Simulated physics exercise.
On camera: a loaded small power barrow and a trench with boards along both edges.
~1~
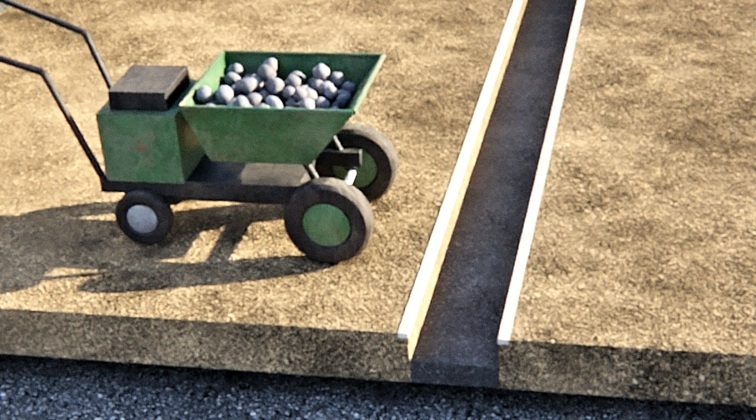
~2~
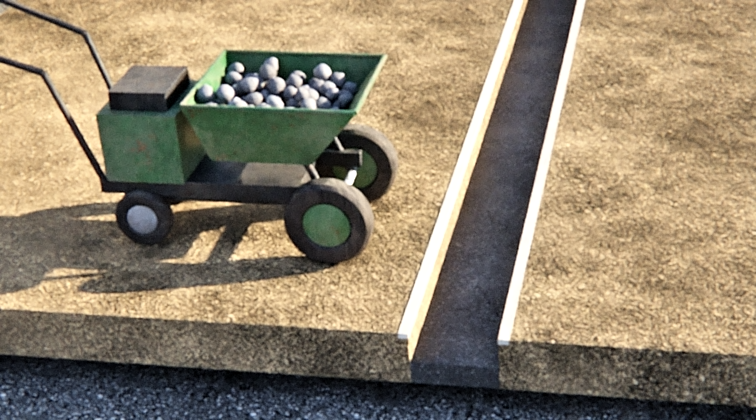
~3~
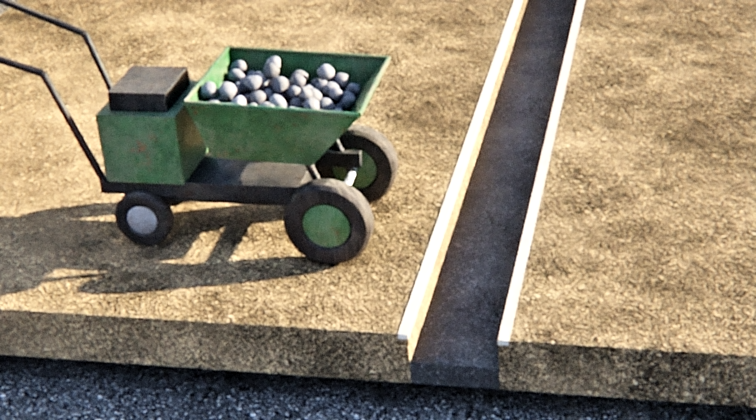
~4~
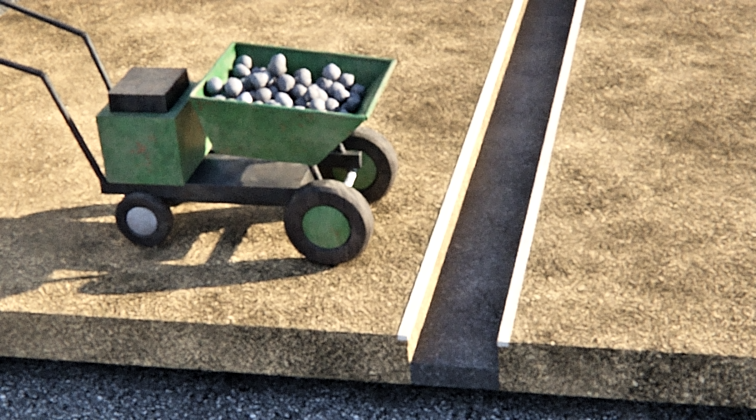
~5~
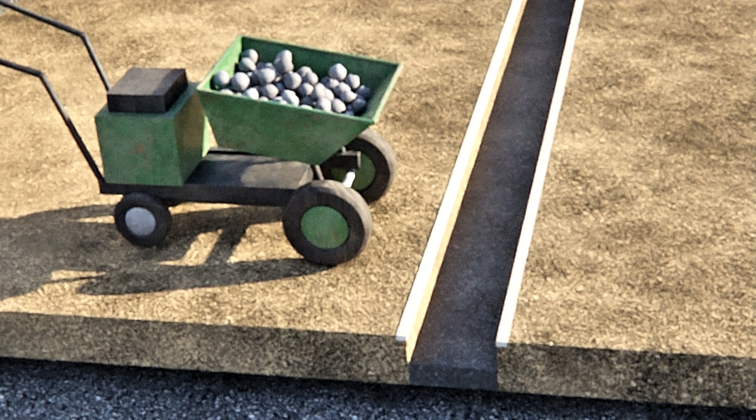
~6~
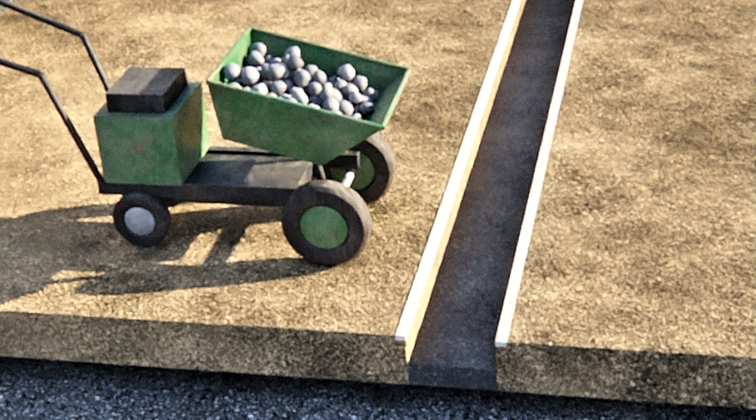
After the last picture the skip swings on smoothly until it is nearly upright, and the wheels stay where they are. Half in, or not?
Between the edges lies the larger part of the load.
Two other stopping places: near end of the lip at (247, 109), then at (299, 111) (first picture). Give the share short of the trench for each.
The first gives 50 %, the second 10 %.
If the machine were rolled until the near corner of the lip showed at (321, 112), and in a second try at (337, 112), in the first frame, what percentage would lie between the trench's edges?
Roughly 100 per cent, and 90 per cent.
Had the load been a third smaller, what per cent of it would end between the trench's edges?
Roughly 80 in a hundred.
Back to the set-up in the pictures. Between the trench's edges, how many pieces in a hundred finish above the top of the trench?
About 10 per cent.
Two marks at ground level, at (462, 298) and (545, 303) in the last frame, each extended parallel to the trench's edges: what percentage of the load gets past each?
Near 70 % and 20 %.
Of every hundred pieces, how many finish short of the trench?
Roughly 0 in a hundred.
Shortly afterwards, skip tipped steeply; the whole lot in the skip.
Next, skip tipped right over; the bulk in the skip; near a quarter in or heaped over the trench; only a few beyond it; only a few falling.
Some moments later, skip tipped right over; a little in the skip; near two thirds in or heaped over the trench; near a quarter beyond it.
In the end, skip tipped right over; the bulk in or heaped over the trench; near a quarter beyond it.
